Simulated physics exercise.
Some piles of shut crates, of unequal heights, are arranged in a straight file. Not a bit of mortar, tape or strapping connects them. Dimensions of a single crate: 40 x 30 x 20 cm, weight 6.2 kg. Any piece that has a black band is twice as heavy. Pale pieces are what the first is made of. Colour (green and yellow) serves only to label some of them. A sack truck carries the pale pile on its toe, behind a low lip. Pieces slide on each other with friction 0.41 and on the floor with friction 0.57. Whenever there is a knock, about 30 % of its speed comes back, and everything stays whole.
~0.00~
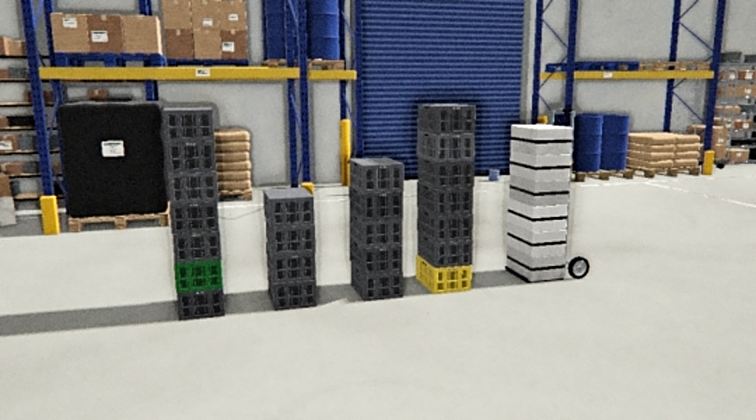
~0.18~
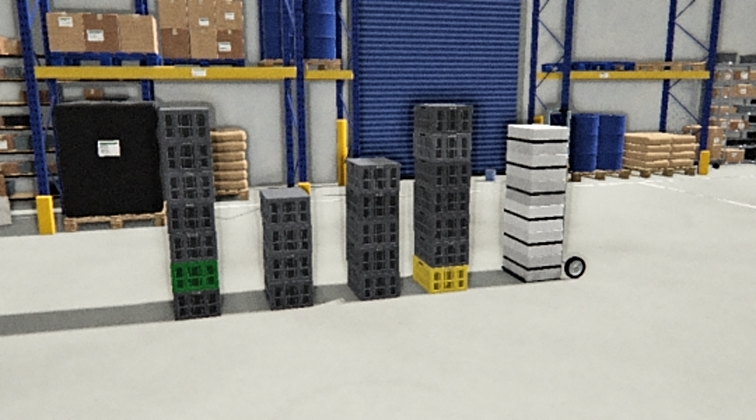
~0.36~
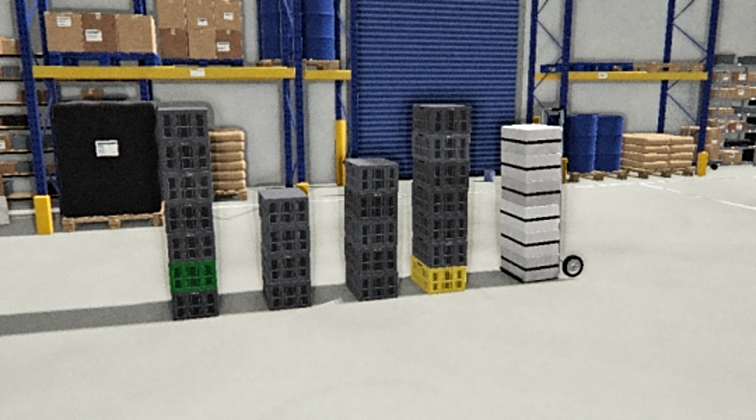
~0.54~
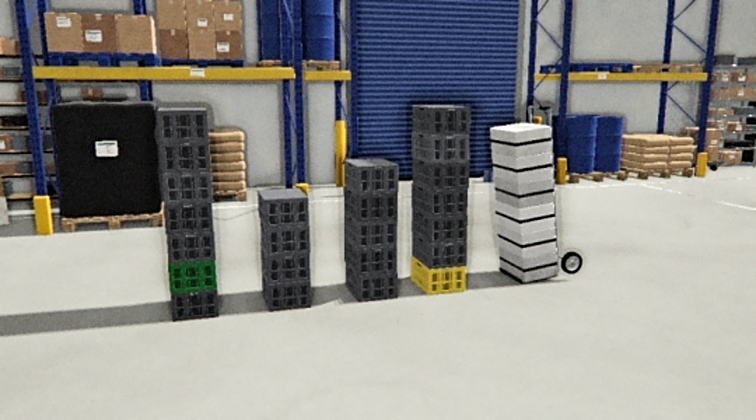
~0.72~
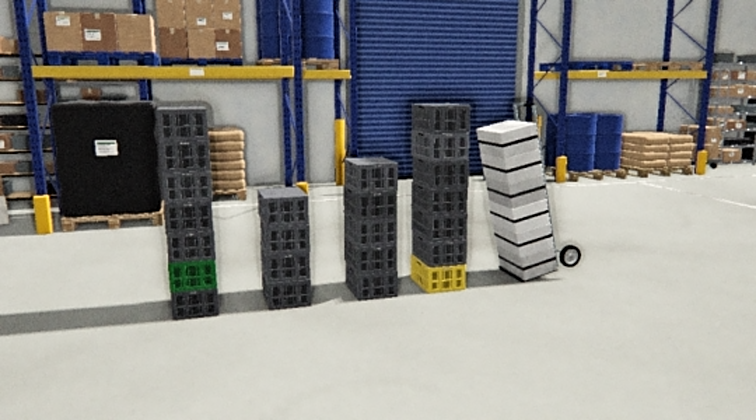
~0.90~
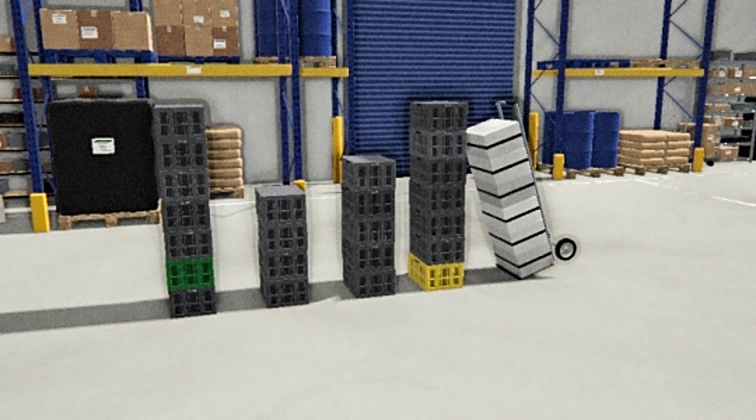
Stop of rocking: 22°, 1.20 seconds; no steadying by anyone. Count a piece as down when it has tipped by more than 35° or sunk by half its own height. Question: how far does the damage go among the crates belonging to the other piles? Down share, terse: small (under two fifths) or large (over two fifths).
Large.
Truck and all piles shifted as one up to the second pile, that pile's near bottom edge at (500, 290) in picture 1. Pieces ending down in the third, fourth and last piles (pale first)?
Down per pile: Third 2, fourth 0, last 0.
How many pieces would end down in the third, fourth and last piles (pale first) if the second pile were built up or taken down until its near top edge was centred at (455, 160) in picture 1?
You'd get third 5, fourth 0 and last 0.
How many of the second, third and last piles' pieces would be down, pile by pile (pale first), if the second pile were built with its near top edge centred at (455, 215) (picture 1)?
The tally would be second 0, then third 0, then last 0.
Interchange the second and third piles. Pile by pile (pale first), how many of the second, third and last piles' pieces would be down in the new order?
Second 4, third 5, last 7.
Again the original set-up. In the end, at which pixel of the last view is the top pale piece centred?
Roughly at (406, 194).
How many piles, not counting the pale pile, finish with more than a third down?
That comes to 4.
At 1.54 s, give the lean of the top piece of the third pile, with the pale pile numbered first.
Tilt: Near 0 degrees.
By 1.54 s, 4 of the pale pile down; none of the 23 other crates down, 7 disturbed; yellow crate tilted 10°.
By 2.08 s, 6 of the pale pile down; 3 of the 23 other crates down; yellow crate tilted 24°.
By 3.26 s, 6 of the pale pile down; 10 of the 23 other crates down; green crate tilted 22°; yellow crate tilted 21°.
By 3.82 s, 6 of the pale pile down; 20 of the 23 other crates down; green crate on its side; yellow crate tilted 21°.
When it is over (4.9 s), 6 of the pale pile down; 20 of the 23 other crates down; green crate on its side; yellow crate tilted 20°. That is 87 per cent. In pixels of the last frame, middles, green crate near (92, 291), yellow crate near (427, 265).
